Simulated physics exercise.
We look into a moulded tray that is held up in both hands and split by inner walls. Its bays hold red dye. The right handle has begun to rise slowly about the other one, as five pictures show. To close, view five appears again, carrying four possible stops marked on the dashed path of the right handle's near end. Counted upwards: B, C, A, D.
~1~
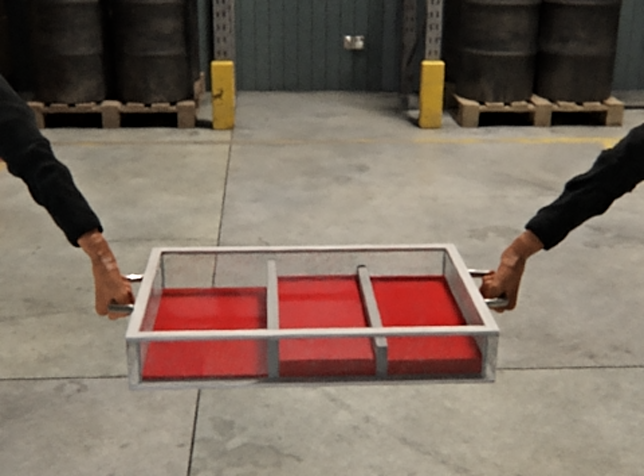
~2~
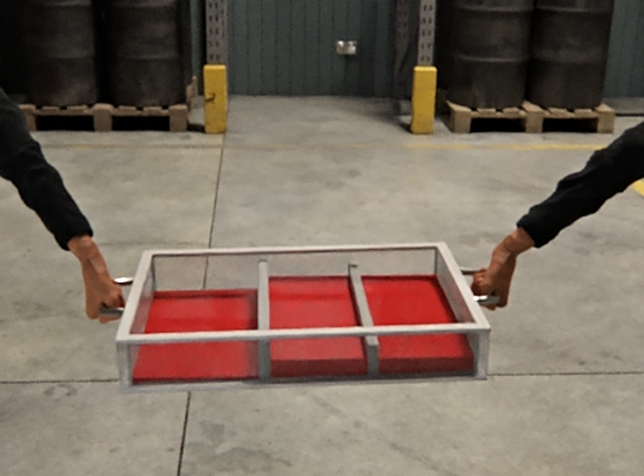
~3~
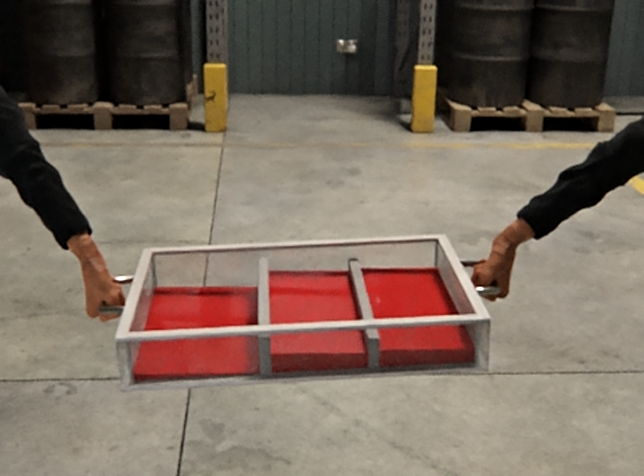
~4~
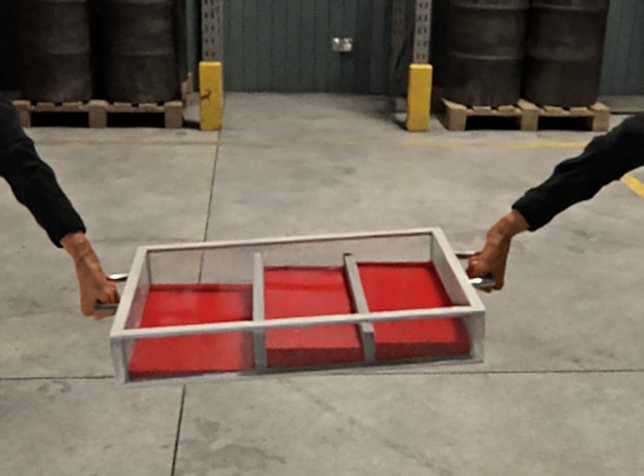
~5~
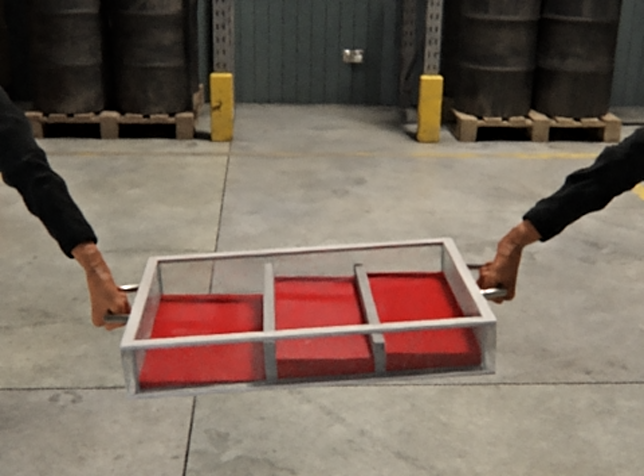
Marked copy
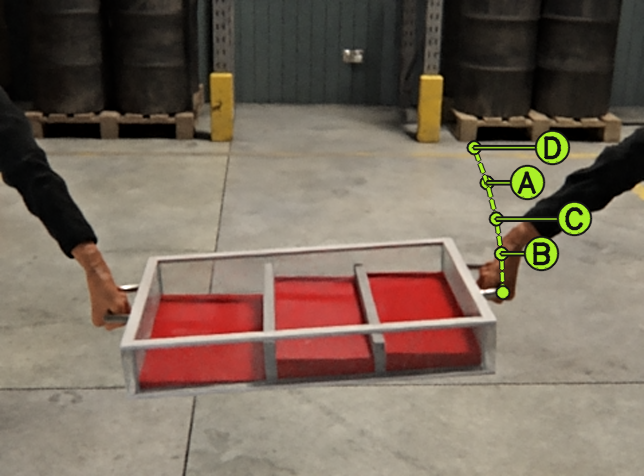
In a warehouse with dark drums on wooden pallets behind, two hands hold a clear-sided tray, split by inner walls into three bays of red dye, level by its end handles. The right side rises slightly, leaving the tray tilted gently down to the left, while the dye stays within its bays.
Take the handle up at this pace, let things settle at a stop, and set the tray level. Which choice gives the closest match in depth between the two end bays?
Best: D.
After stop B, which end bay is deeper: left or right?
The right end bay.
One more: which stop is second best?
That is stop A.
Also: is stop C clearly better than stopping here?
No, it changes little.
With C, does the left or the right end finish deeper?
The right one.
On the marked copy, A at (487, 182); B at (501, 253); C at (496, 218); D at (474, 147).
With A, the right end bay stands much deeper than the other; nothing spills.
With B, the right end bay stands much deeper than the other; nothing spills.
With C, the right end bay stands much deeper than the other; nothing spills.
With D, the two end bays stand about equally deep; nothing spills.
